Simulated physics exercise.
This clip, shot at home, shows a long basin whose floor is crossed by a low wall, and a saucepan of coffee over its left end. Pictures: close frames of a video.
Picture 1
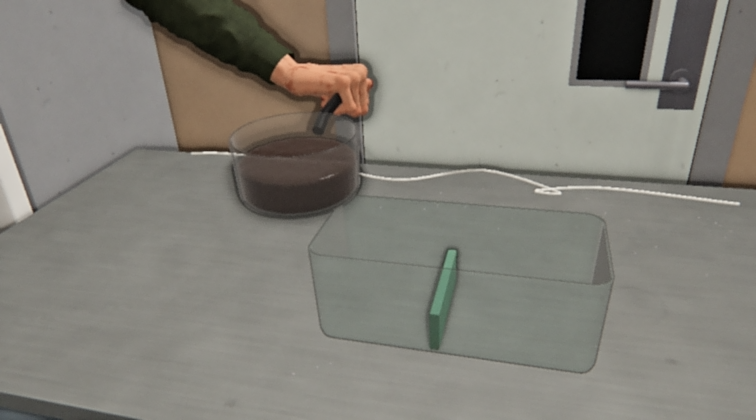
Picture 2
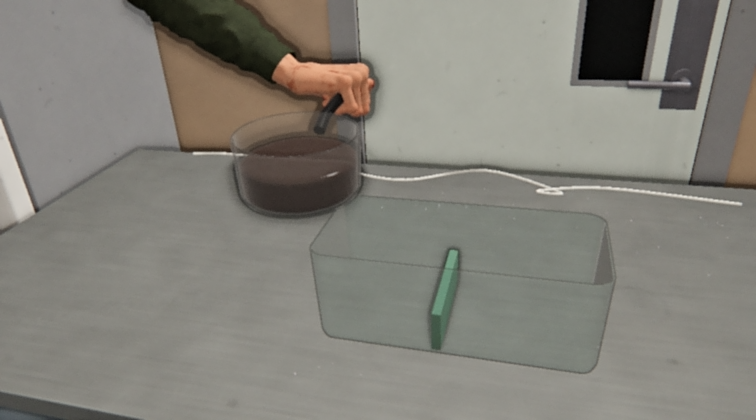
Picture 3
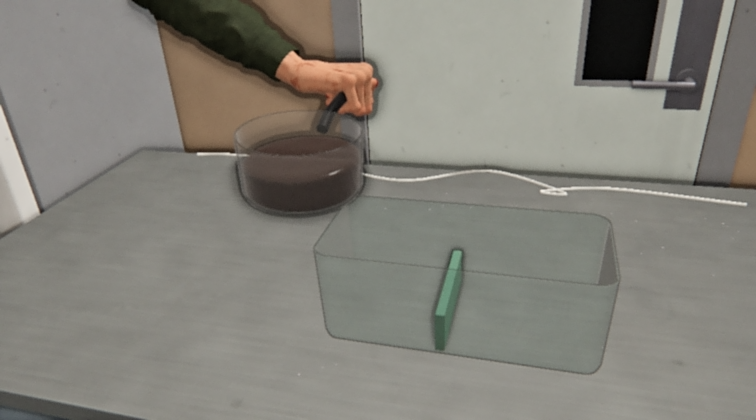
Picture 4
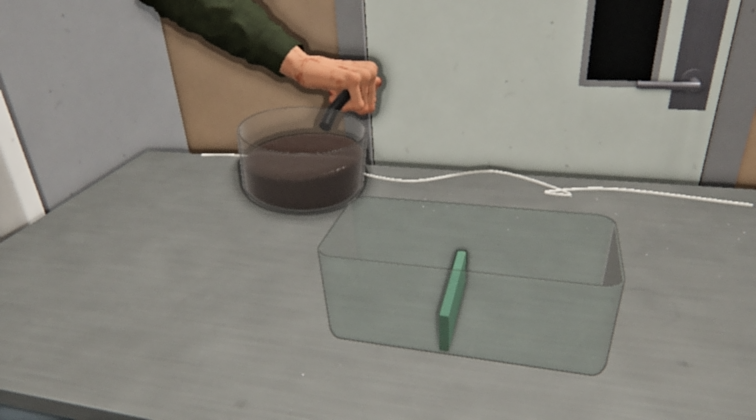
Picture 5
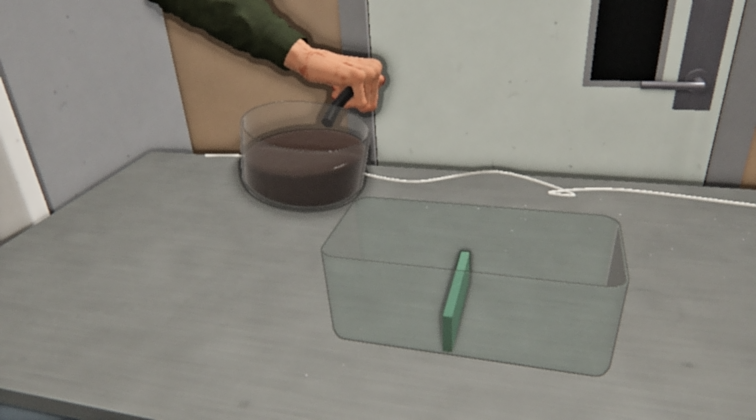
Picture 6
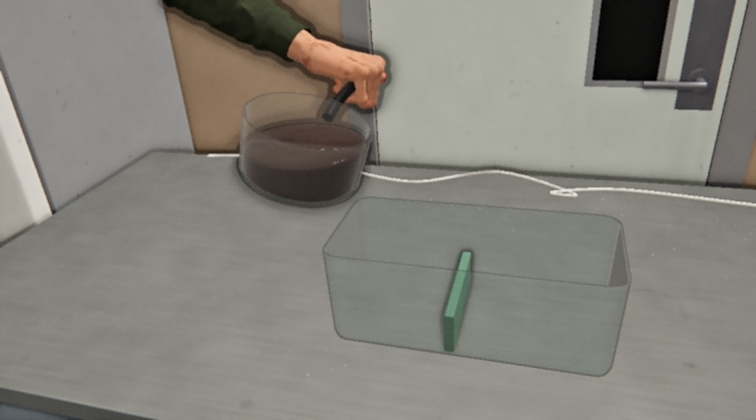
The video shows a hand gripping the dark handle of a clear saucepan of coffee, slowly tilting it slightly, above the left end of a long, see-through basin with a low green wall across its floor.
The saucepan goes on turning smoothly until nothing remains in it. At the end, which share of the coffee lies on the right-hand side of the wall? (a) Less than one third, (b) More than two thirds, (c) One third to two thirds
c.
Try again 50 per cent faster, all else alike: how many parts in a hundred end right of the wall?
It comes to some 65 per cent.
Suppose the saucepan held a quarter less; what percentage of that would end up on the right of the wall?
It comes to near 30 per cent.
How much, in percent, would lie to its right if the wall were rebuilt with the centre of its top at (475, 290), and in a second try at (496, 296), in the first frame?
Roughly 5 per cent, and 10 per cent.
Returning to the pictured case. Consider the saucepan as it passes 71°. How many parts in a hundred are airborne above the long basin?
Roughly 30 percent.
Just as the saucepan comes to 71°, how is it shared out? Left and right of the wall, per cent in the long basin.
I'd put the left part near 5 per cent and the right part near 0.
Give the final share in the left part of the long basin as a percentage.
Share: Roughly 45 %.
A moment on, the saucepan is tipped part way and 64 per cent is still to pour, 4 is left of the wall and 0 right of it.
Next, the saucepan is tipped right over and 11 per cent is still to pour, 27 is left of the wall and 44 right of it.
Then the saucepan is tipped right over and 0 per cent is still to pour, 47 is left of the wall and 51 right of it.
Later the saucepan is tipped right over and 0 per cent is still to pour, 47 is left of the wall and 52 right of it.
At rest 47 per cent lies left of the wall, 52 right of it and 1 outside.
